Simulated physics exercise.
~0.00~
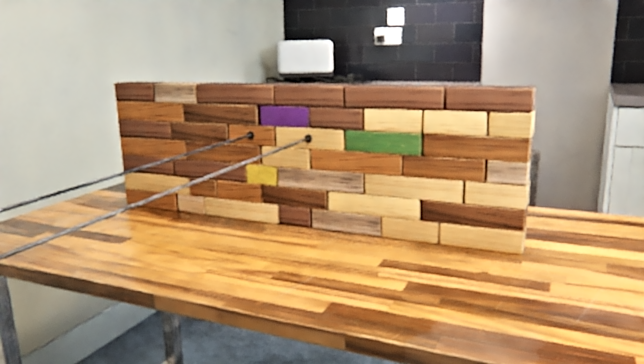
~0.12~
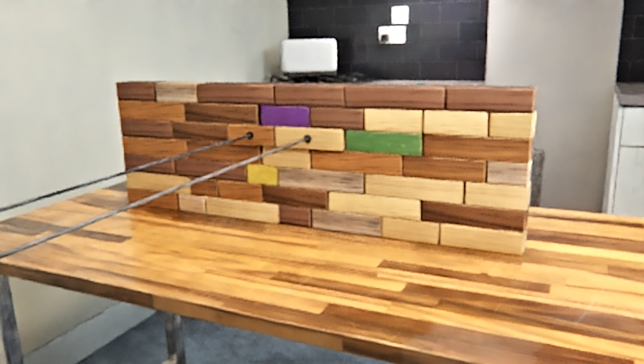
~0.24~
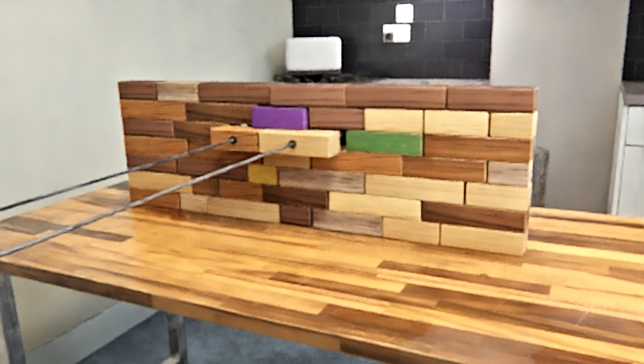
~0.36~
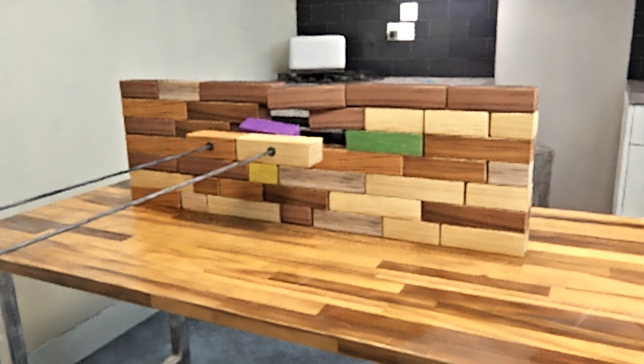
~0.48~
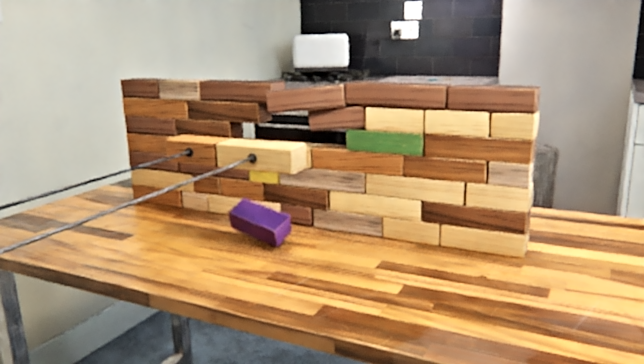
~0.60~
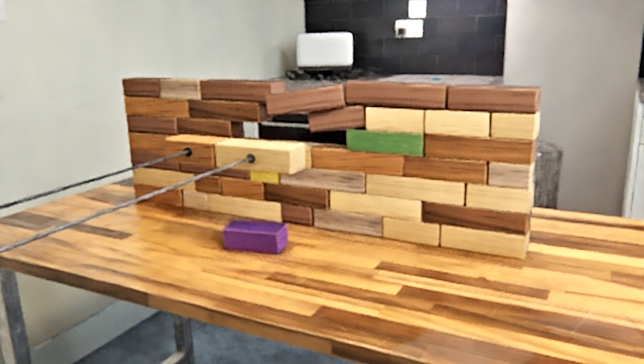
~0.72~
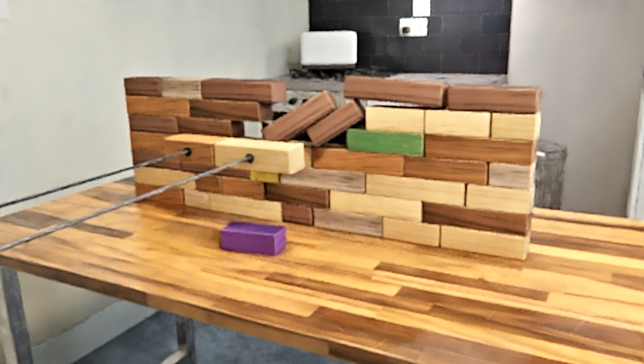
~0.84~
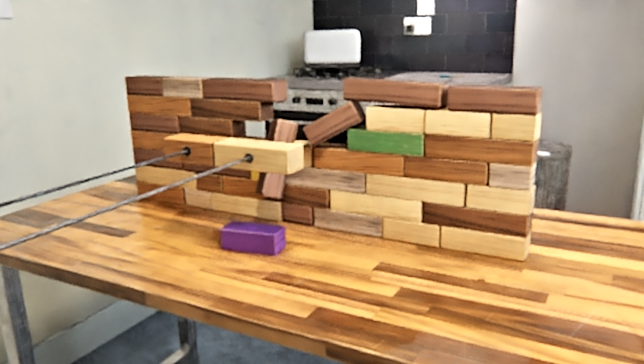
A wall of wooden blocks in mixed browns and creams stands on a striped wooden table in a kitchen, seen from the front as the view drifts slightly. Two thin steel rods reach in from the left to neighbouring blocks below a purple one. They draw the pair out toward the lower left, and the purple block tips forward, tumbles and settles on the table. The rods stop with the pair held clear. Above the gap, a brown block tilts and drops into it, steeply slanted, while the yellow and green blocks stay in place.
